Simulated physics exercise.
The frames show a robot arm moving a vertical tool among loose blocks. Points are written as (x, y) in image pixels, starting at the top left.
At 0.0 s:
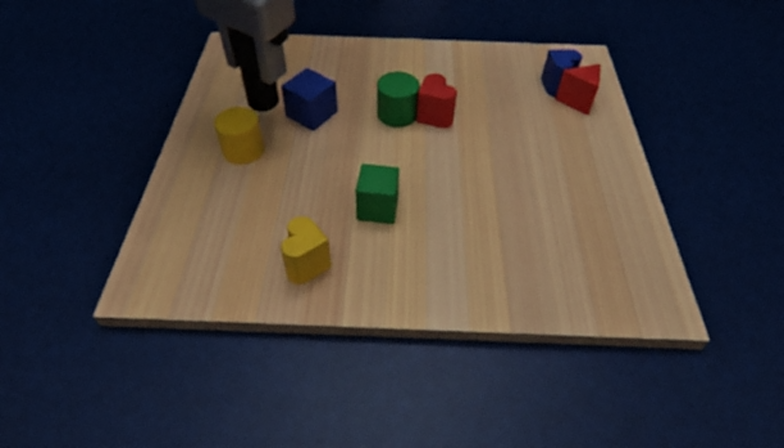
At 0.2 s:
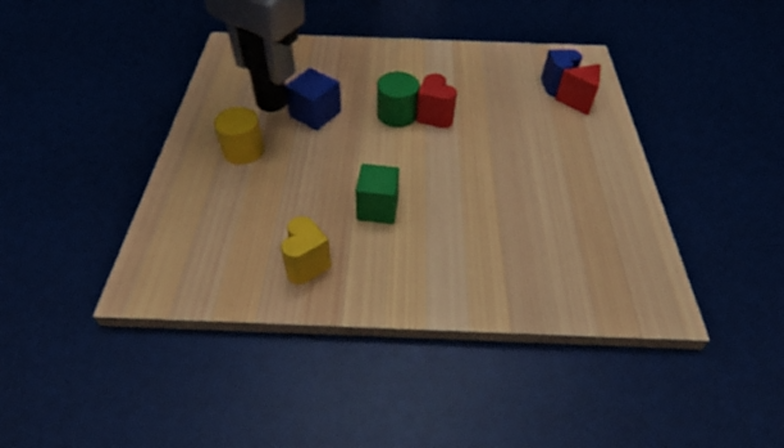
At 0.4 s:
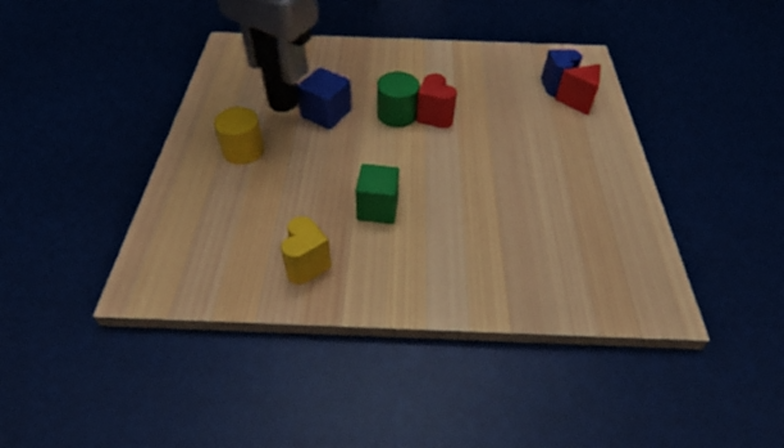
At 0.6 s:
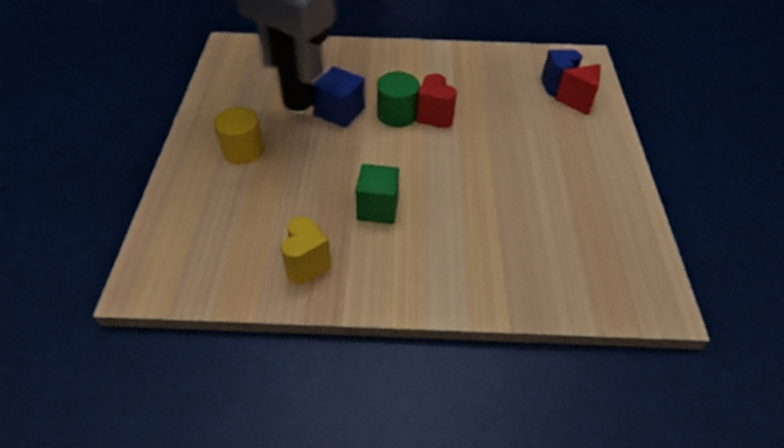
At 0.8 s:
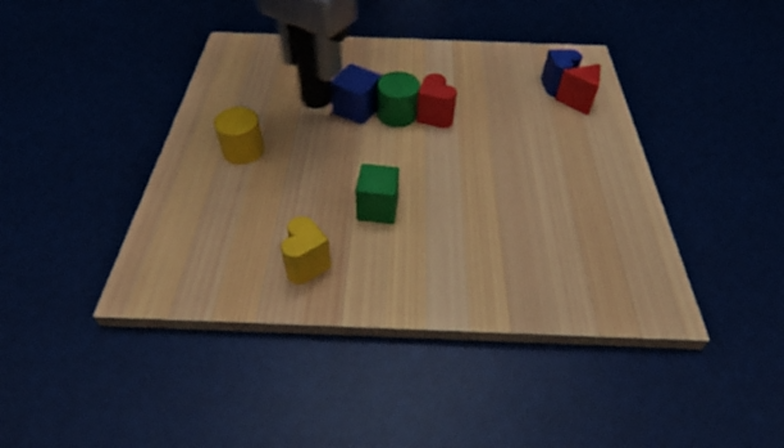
A pale wooden board lies on a dark blue surface, seen from above at an angle by a still camera. Yellow, green and red blocks sit around a blue cube near the top left, with another blue block and a red one at upper right. A robot arm's dark vertical tool slides right, pushing the cube steadily up beside the green cylinder while the other blocks stay put.
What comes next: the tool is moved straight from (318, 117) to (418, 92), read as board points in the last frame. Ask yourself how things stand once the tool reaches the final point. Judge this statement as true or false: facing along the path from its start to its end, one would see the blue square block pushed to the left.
The claim holds.
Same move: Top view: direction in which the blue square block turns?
Overhead view: Anti-clockwise.
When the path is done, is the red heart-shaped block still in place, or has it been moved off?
The block you're asking about gets moved.
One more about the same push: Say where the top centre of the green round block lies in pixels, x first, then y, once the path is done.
Its top face will be centred at roughly (454, 71).
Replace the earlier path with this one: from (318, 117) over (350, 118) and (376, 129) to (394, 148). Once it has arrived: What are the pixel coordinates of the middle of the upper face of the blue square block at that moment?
In the picture, that point is around (384, 70).
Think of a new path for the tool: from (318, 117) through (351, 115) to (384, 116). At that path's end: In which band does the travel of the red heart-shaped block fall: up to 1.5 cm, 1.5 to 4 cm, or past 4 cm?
Net shift: 1.5 to 4 cm.
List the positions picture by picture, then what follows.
In the first frame, lower end of the tool (264, 103), tops of blocks, yellow round block (236, 120), blue square block (308, 83), green round block (398, 83), red heart-shaped block (437, 86).
In the second frame, tool (272, 103), blue square block (312, 83).
In the third frame, tool (284, 104), blue square block (323, 82).
In the fourth frame, tool (299, 103), blue square block (338, 81).
In the fifth frame, tool (317, 100), yellow round block (236, 120), blue square block (356, 78), green round block (399, 83), red heart-shaped block (437, 86).
What follows on the original path. One third of the way, tool (352, 92); blue square block (387, 65), turned 20° anticlockwise; green round block (425, 78); red heart-shaped block (459, 92).
Two thirds of the way, tool (386, 83); blue square block (414, 53), turned 40° anticlockwise; green round block (451, 71); red heart-shaped block (468, 95), turned 30° clockwise.
At the end, tool (419, 75); yellow round block not moved; blue square block (430, 42), turned 80° anticlockwise; green round block (454, 71); red heart-shaped block (469, 95), turned 30° clockwise.
